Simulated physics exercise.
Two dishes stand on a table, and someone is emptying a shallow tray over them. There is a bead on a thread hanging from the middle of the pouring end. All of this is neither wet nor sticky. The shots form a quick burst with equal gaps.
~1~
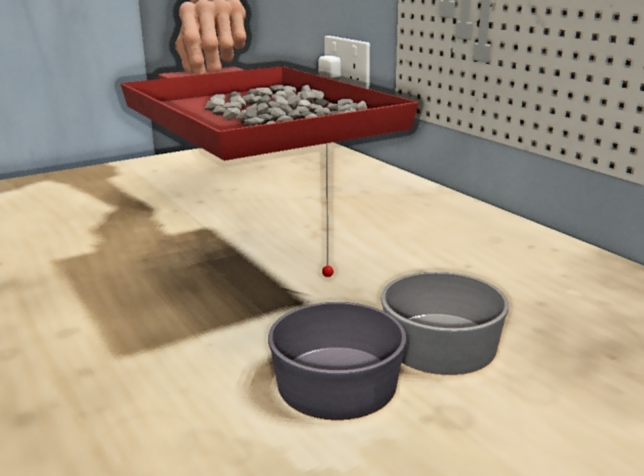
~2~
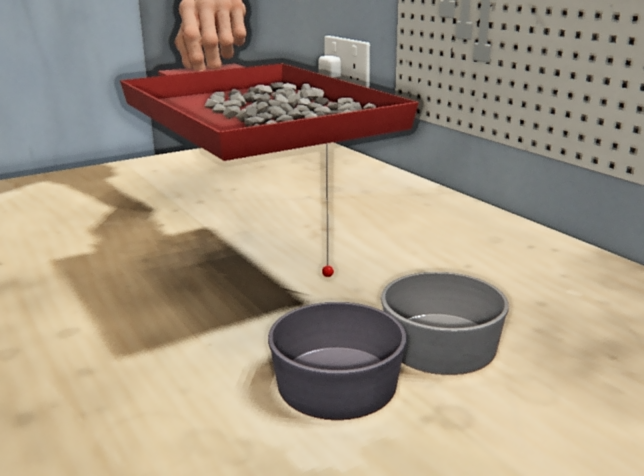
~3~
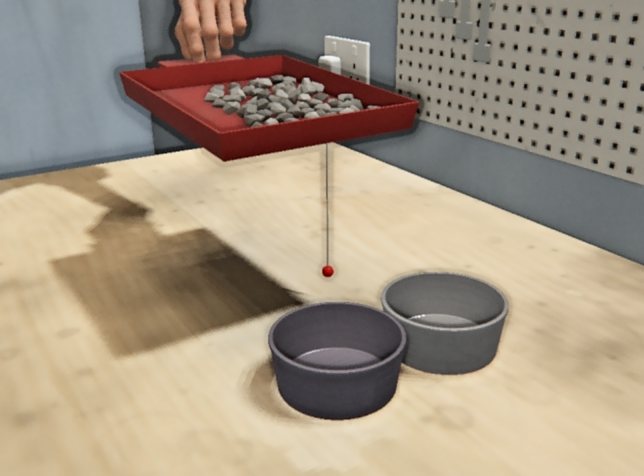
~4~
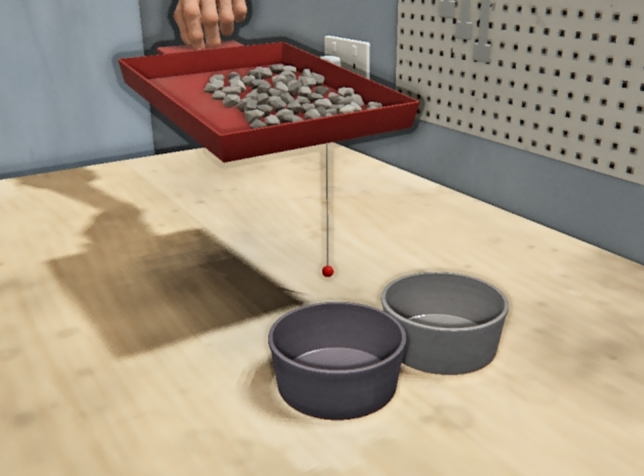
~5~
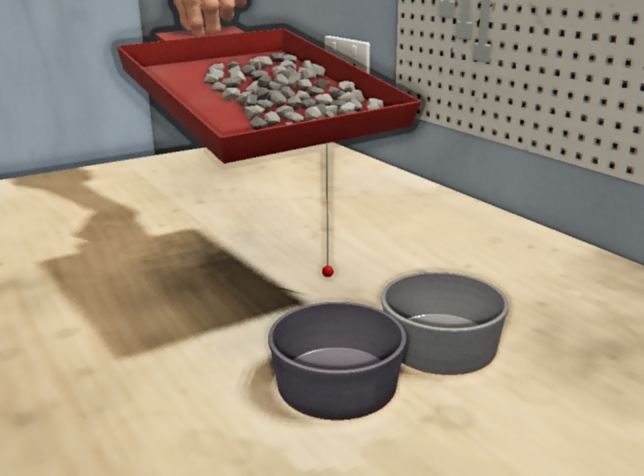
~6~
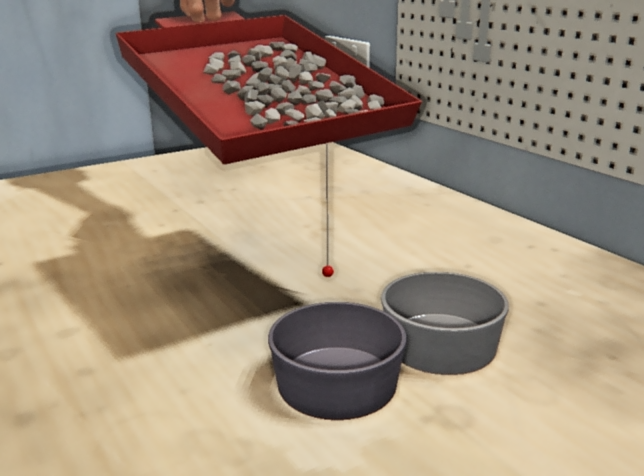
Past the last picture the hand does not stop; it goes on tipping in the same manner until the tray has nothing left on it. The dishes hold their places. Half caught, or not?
Catch exceeds half.
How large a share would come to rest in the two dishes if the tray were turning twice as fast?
It would come out near 70 per cent.
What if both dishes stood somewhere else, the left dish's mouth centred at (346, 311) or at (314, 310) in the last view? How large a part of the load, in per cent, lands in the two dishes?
First 60 per cent, second 50 per cent.
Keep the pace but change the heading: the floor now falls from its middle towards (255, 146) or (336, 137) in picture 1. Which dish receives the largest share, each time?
Result, try one: Dish at left; try two: Dish at right.
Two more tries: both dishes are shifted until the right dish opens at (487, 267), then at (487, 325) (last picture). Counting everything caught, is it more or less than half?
Taking the tries in order: A minor share, followed by a minor share.
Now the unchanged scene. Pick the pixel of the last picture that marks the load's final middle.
The centre ends up roughly at (341, 372).
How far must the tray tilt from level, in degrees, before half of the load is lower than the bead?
It sits at roughly 105°.
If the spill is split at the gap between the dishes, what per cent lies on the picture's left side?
90 %, roughly.
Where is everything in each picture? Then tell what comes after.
In the first picture, corners of the pouring end near (222, 130) and (412, 102), level; middle of the load near (287, 111), bits of gravel; left dish near (375, 386); right dish near (485, 344); bead on its thread near (328, 271).
In the second picture, corners of the pouring end near (222, 130) and (412, 102), level; middle of the load near (287, 109).
In the third picture, corners of the pouring end near (222, 131) and (413, 101), tipped barely, lowest at the left corner; middle of the load near (287, 105).
In the fourth picture, corners of the pouring end near (223, 133) and (414, 101), tipped a little, lowest at the left corner; middle of the load near (287, 99).
In the fifth picture, corners of the pouring end near (224, 135) and (414, 100), tipped a little, lowest at the left corner; middle of the load near (288, 93).
In the sixth picture, corners of the pouring end near (224, 136) and (415, 100), tipped a little, lowest at the left corner; middle of the load near (288, 87); left dish near (375, 386); right dish near (485, 344).
Shortly afterwards, tray tipped steeply; all but a few on the tray; only a few in the air.
Next, tray tipped right over; near a third on the tray; near a quarter in the left dish; a little in the right dish; only a few outside both; near a quarter in the air.
Some moments later, tray tipped past a quarter turn; near two thirds in the left dish; a little in the right dish; near a quarter outside both.
In the end, tray tipped past a quarter turn; near two thirds in the left dish; a little in the right dish; near a quarter outside both.
